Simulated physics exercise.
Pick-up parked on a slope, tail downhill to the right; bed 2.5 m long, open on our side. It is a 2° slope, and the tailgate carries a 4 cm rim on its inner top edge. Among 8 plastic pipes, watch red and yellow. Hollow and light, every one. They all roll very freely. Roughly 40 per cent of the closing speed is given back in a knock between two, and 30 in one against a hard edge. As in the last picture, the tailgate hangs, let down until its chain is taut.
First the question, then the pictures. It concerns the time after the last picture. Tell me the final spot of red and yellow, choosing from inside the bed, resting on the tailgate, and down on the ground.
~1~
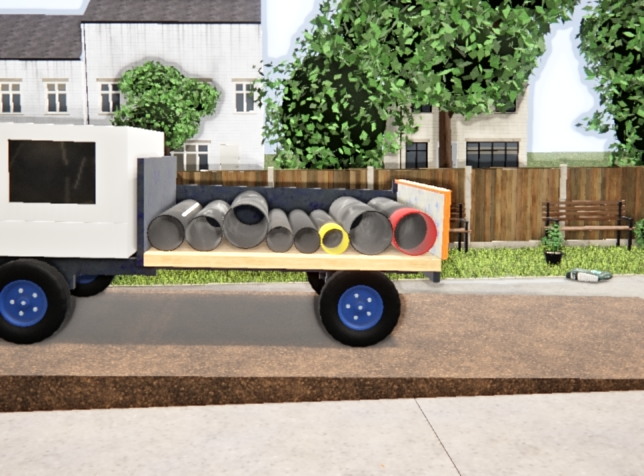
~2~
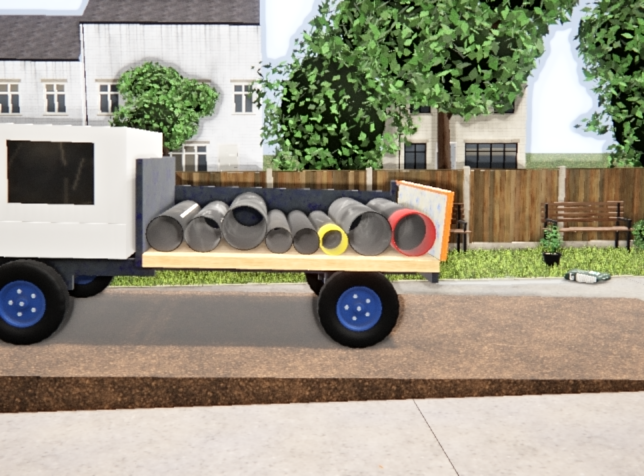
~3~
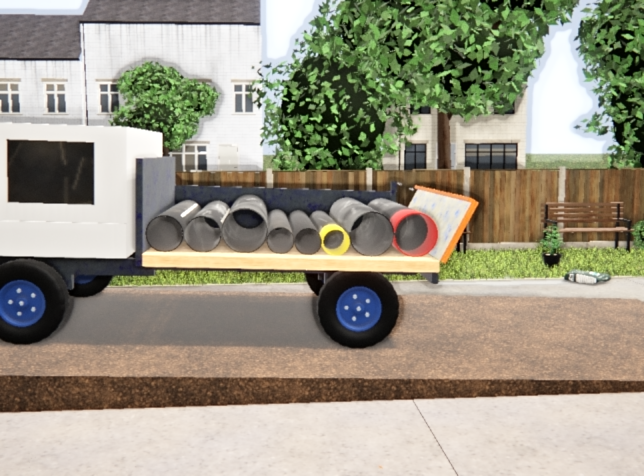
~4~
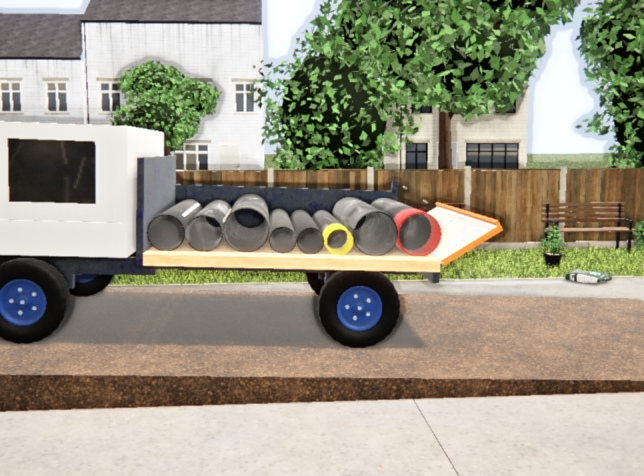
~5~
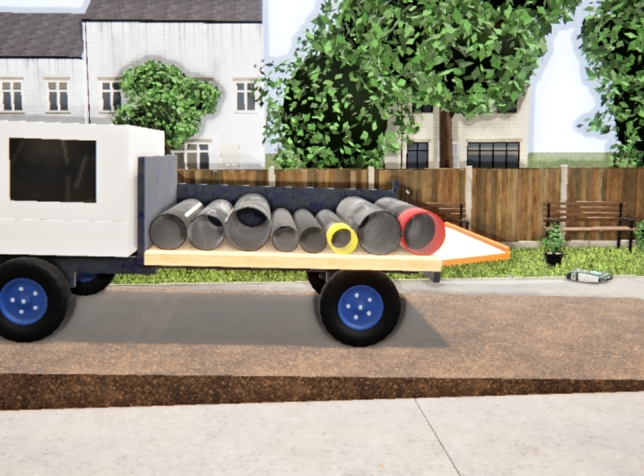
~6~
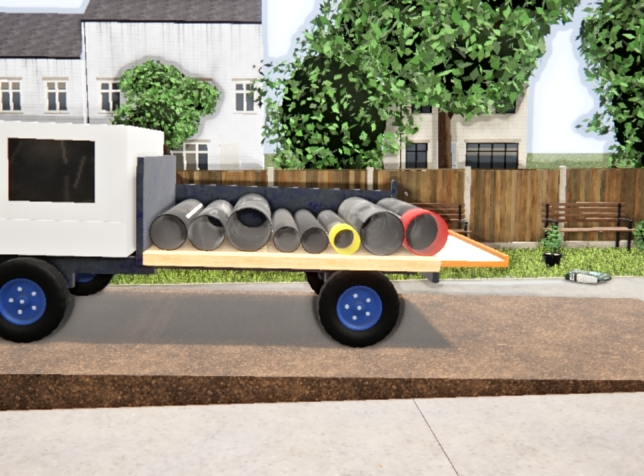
The red one ends up resting on the tailgate, the yellow one ends up inside the bed.
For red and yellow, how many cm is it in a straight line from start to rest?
Roughly: Red 70, yellow 70.
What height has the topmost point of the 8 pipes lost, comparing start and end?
Roughly 5 cm.
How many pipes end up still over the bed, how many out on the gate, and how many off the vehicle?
Final counts, in the order asked: 6, 2, 0.
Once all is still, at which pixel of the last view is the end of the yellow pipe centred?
(408, 243).
Then, 0.3 s after the last picture, red is on the bed, 5 cm short of the hinge, rolling right; yellow is on the bed, 75 cm short of the hinge, rolling right; 0 of 8 are out.
Then, 0.6 s after the last picture, red is on the gate, 5 cm past the hinge, rolling right; yellow is on the bed, 70 cm short of the hinge, rolling right; 0 of 8 are out.
At rest (2.7 s after the last picture), red is on the gate, 45 cm past the hinge; yellow is on the bed, 25 cm short of the hinge; 0 of 8 are out.
